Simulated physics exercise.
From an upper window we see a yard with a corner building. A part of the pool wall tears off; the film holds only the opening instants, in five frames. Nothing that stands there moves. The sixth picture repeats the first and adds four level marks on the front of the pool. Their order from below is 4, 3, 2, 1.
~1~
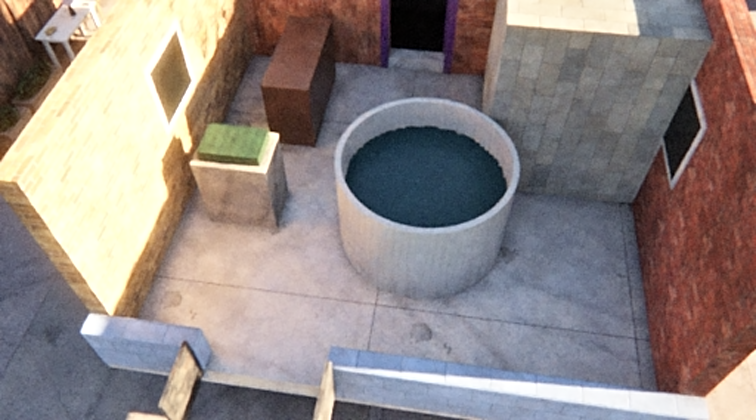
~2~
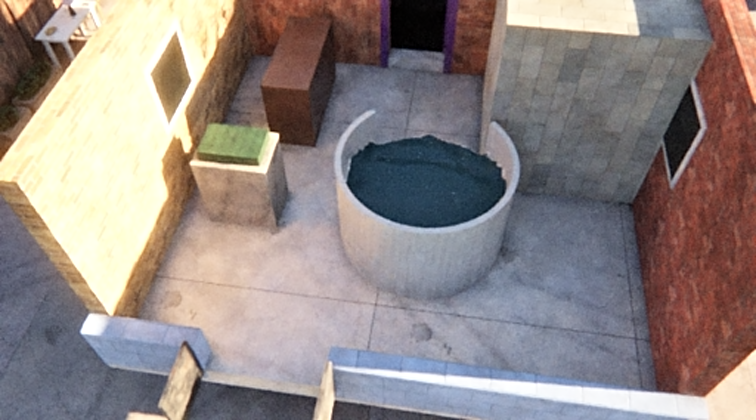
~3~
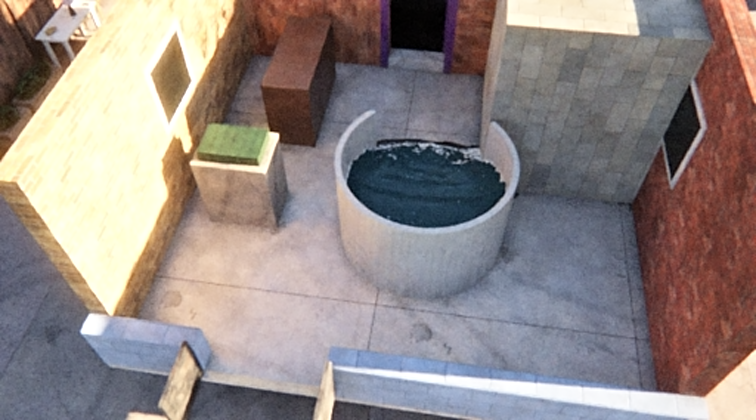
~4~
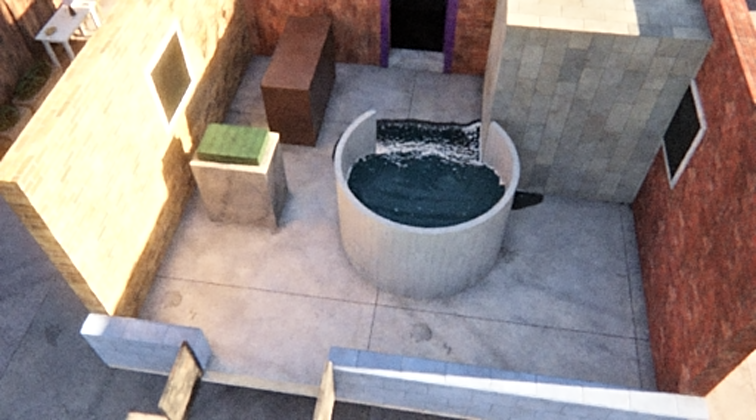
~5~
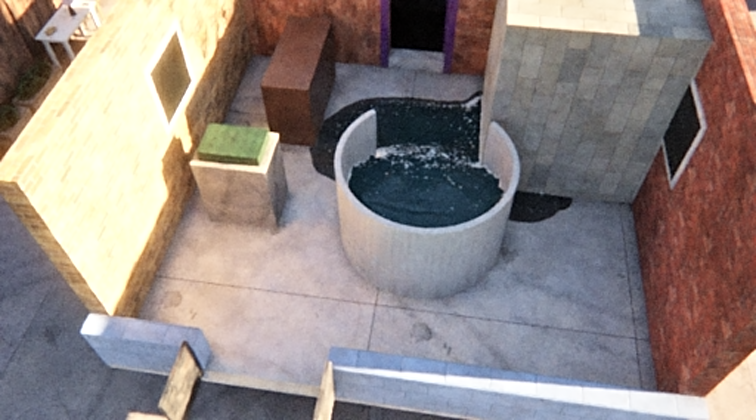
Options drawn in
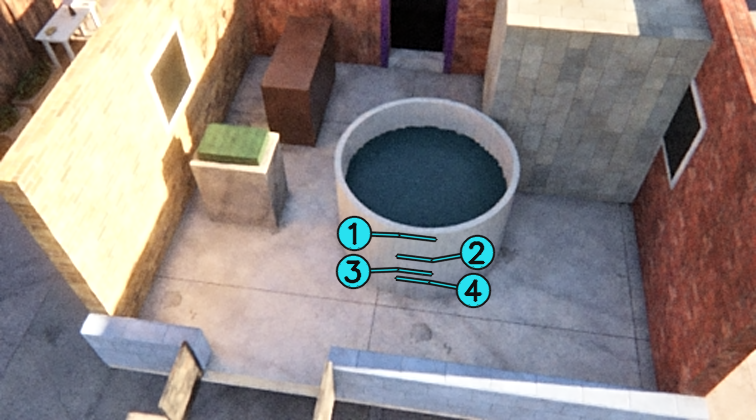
In a walled yard, the round pool's back wall opens and dark water pours out behind.
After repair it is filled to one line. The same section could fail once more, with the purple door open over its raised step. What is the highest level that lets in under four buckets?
4 is the one.
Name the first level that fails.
Level 3.
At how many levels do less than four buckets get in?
One of them.
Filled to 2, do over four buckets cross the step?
Yes.
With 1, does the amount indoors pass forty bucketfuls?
Yes, clearly.
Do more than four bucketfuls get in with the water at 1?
Yes.
On the marked copy, 1 at (416, 237); 2 at (415, 258); 3 at (414, 271); 4 at (413, 280); from the bottom up 4, 3, 2, 1.
Choosing 1, dozens of bucketfuls pour in.
Choosing 2, dozens of bucketfuls pour in.
Choosing 3, about 10 bucketfuls get in.
Choosing 4, a bucket or two gets in.
